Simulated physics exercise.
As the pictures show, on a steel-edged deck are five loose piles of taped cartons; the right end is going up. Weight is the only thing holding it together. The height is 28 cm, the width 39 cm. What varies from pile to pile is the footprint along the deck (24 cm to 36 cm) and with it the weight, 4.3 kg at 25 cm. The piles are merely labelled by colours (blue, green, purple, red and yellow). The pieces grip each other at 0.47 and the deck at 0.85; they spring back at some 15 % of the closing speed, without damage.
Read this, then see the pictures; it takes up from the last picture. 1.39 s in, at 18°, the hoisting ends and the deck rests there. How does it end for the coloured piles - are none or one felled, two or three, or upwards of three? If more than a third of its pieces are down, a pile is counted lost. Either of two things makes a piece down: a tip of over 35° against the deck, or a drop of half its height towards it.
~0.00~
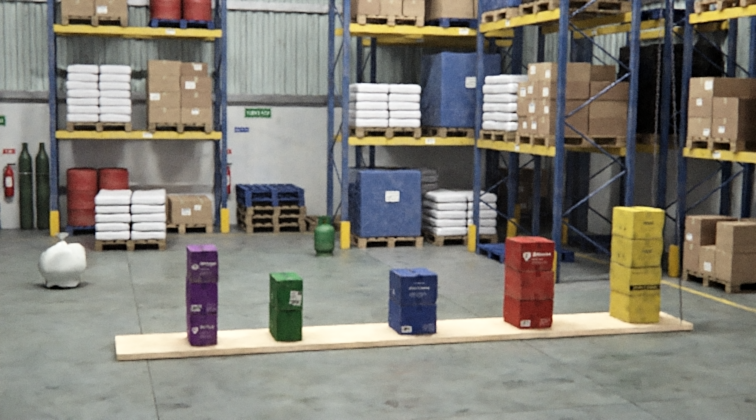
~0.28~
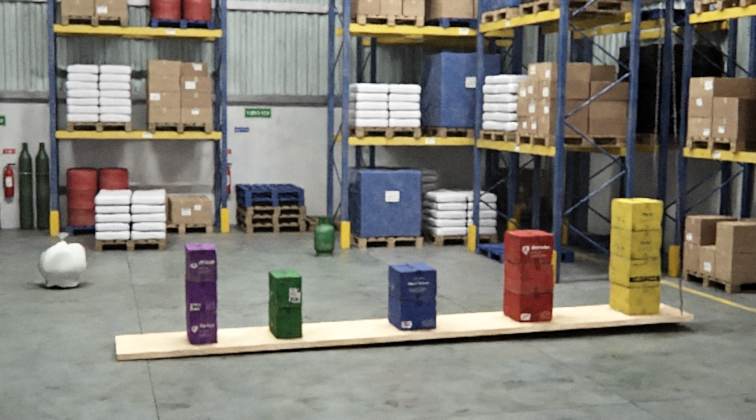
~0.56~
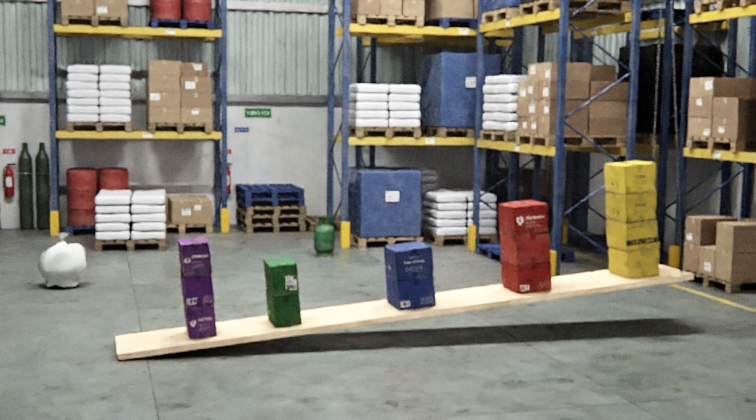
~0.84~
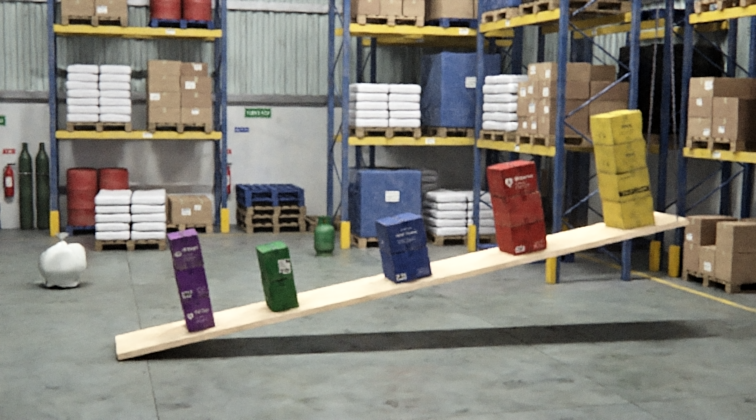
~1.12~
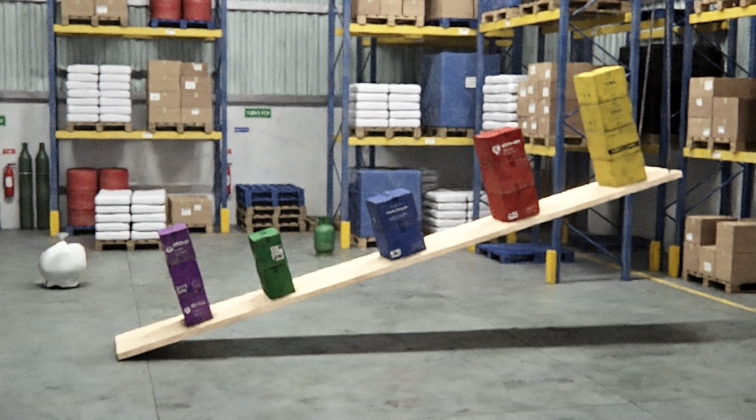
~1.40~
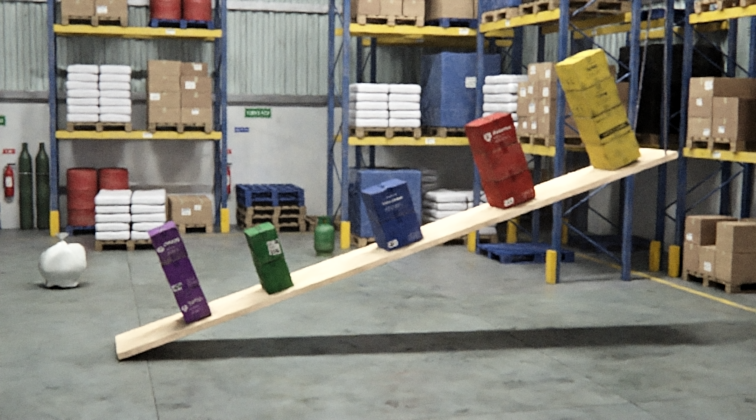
It ends with upwards of three felled.
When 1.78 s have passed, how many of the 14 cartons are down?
It's 4 by that point.
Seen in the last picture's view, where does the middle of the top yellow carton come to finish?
Roughly at (447, 300).
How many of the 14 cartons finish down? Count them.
11.
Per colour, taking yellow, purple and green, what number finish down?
Counting by colour, yellow gives 4, purple gives 3 and green gives 1.
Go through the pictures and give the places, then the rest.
In the first frame (pixels give the middle of a visible side; leans and shifts are taken against what carries them), middle of the deck's edge (429, 341) slope 0°; top yellow carton (649, 225); top red carton (538, 257); none has stirred.
In the second frame, middle of the deck's edge (429, 336) slope 1°; top purple carton (203, 265).
In the third frame, middle of the deck's edge (428, 314) slope 5°; top purple carton (197, 259).
In the fourth frame, middle of the deck's edge (425, 284) slope 11°; top purple carton (187, 252).
In the fifth frame, middle of the deck's edge (420, 259) slope 16°; top yellow carton (611, 85).
In the sixth frame, middle of the deck's edge (417, 249) slope 18°; top yellow carton (593, 70) 7° from how it stood; top purple carton (169, 246) 4° from how it stood; movement in 8 of them.
After 1.78 s, slope 18°; 4 of the 14 cartons down; top yellow carton 39° from how it stood, 11 cm lower; top purple carton 28° from how it stood.
After 2.18 s, slope 18°; 9 of the 14 cartons down; top yellow carton on its side; top purple carton on its side.
After 3.16 s, slope 18°; 11 of the 14 cartons down; top blue carton on its side; top yellow carton on its side.
In the end (4.5 s), slope 18°; 11 of the 14 cartons down; top blue carton on its side; top green carton on its side. Wrecked, blue, green, purple, red and yellow. From the last view, middles, top blue carton near (297, 261), top green carton near (192, 308).
